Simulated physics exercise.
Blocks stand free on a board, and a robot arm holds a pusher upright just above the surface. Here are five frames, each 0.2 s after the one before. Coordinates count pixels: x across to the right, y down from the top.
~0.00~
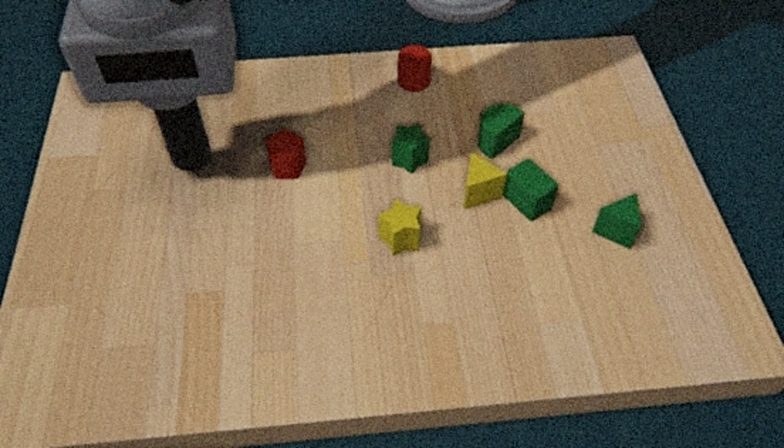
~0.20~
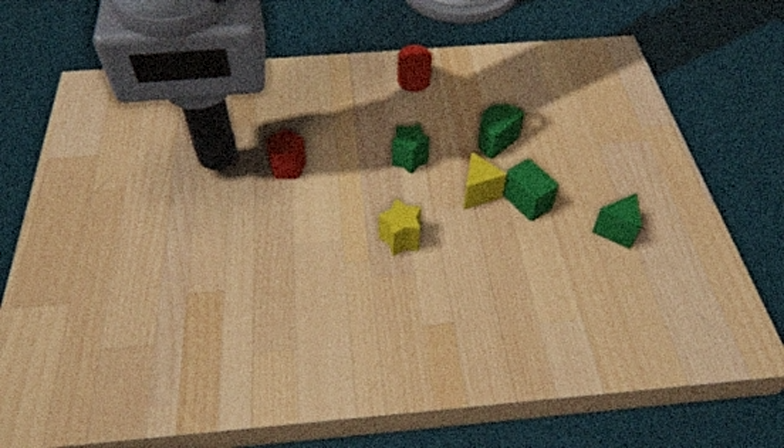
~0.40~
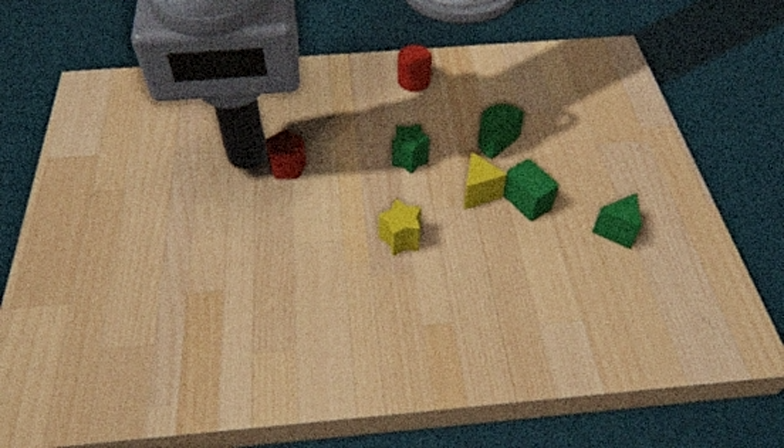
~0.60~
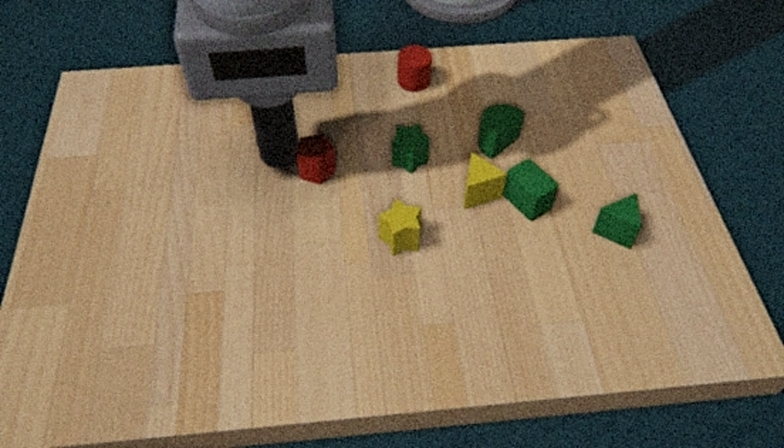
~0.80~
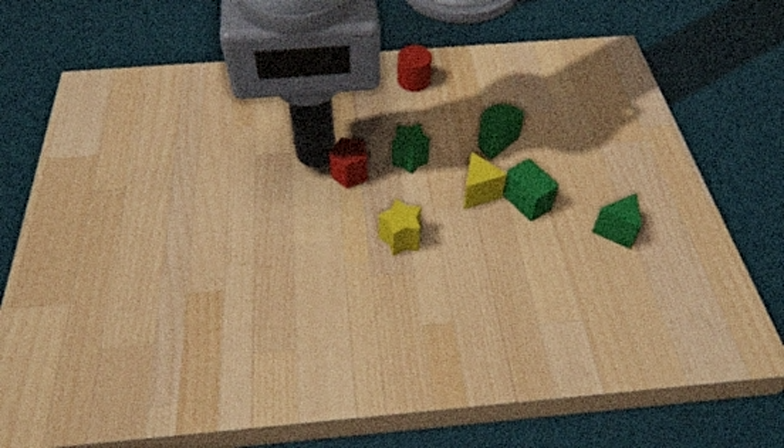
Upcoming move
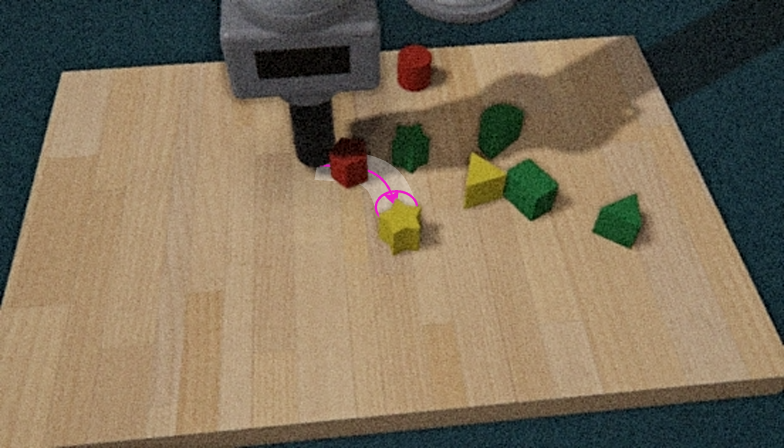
A robot arm's dark upright pusher slides rightward over a pale wooden board, seen from above at an angle by a still camera. Around it stand two red blocks, one at the left and one near the far edge, a yellow star and yellow three-sided block near the middle, and four green blocks. The pusher crosses open wood, meets the left red block and pushes it right, towards the nearest green one.
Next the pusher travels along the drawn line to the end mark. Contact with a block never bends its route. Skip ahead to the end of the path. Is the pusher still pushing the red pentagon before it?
Answer: No.
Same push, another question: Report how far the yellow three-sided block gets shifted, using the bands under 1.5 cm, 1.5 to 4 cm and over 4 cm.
It ends within 1.5 cm of its spot.
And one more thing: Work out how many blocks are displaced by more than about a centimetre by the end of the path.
My answer is one.
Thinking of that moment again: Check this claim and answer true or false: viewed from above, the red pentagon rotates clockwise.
That is false.
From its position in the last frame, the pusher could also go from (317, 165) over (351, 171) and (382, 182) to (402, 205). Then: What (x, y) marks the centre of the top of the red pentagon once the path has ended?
Most likely (443, 176).
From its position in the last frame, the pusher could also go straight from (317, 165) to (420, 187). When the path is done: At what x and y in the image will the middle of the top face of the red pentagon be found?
So, by the moment the path ends, you'll find the top centre of the red pentagon at (458, 173).
The drawn path runs from (317, 165) over (353, 167) and (383, 181) to (396, 207).
The first path, step by step. Halfway along, pusher (370, 160); red pentagon (404, 159).
At the end, pusher (397, 196); red pentagon (438, 177), turned 65° anticlockwise; yellow star block not moved; yellow three-sided block not moved.
